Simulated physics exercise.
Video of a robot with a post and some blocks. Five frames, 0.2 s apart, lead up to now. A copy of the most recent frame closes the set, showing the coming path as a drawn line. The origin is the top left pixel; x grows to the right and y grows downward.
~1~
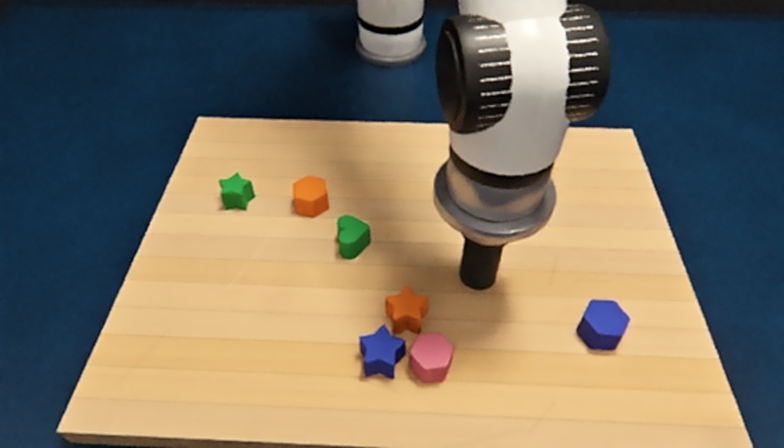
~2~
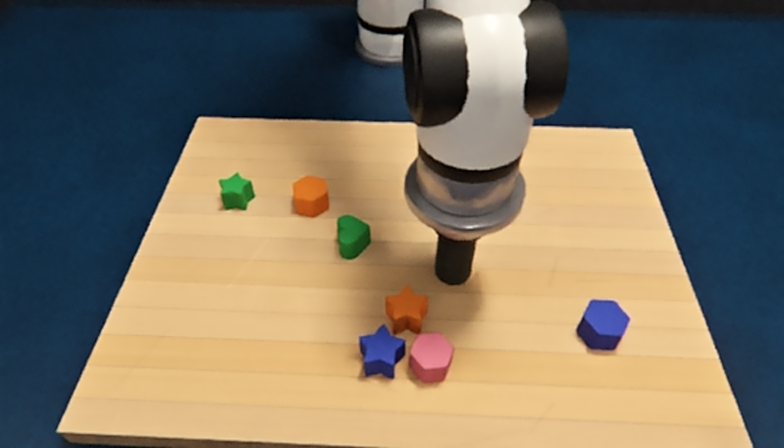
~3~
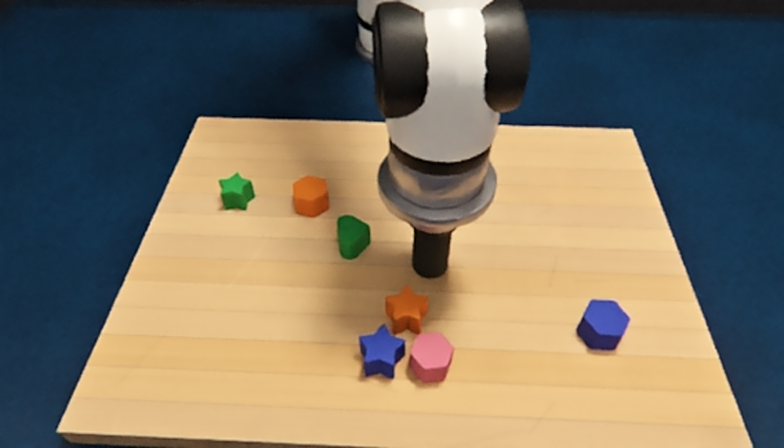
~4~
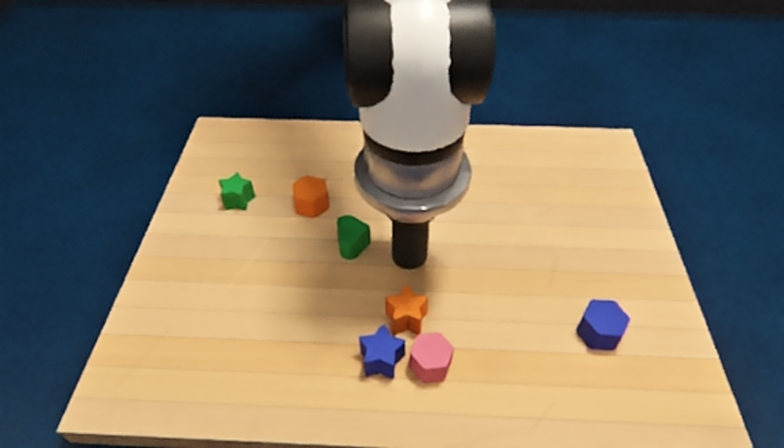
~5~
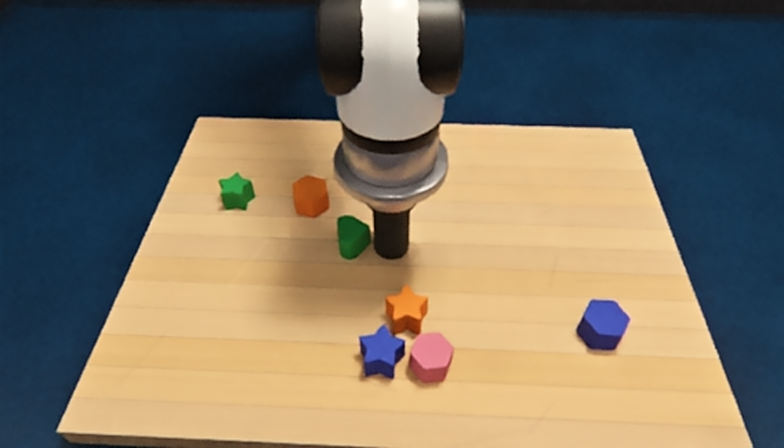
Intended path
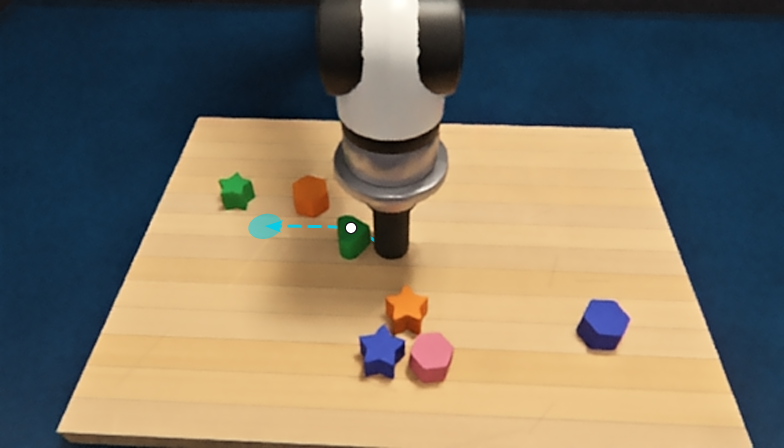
To begin with, a robot arm holds a dark post over a wooden board, right of a green heart block, with star and hexagon blocks scattered around. The arm then moves the post steadily left and slightly away from the viewer, ending close beside the green heart, while the blocks stay in place.
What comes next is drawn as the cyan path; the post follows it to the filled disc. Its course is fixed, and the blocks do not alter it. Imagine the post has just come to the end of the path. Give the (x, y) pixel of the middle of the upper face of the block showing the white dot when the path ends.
About (283, 234).
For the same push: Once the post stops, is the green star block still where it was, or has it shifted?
The green star block will stay where it is.
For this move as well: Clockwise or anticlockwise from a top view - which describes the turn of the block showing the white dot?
The block turns counter-clockwise.
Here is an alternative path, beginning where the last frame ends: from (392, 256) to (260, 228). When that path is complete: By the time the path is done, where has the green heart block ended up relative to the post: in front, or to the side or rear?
Pushed along.
The line goes from (392, 256) over (357, 231) and (312, 226) to (265, 226); the dot is on the green heart block.
On the path given first. One third of the way, post (356, 222); green heart block (325, 223), turned 65° anticlockwise.
Two thirds of the way, post (310, 217); orange hexagon (304, 186), turned 25° clockwise; green heart block (290, 230), turned 100° anticlockwise.
At the end, post (263, 216); green star block unmoved; orange hexagon (301, 185), turned 40° clockwise; green heart block (283, 234), turned 125° anticlockwise.
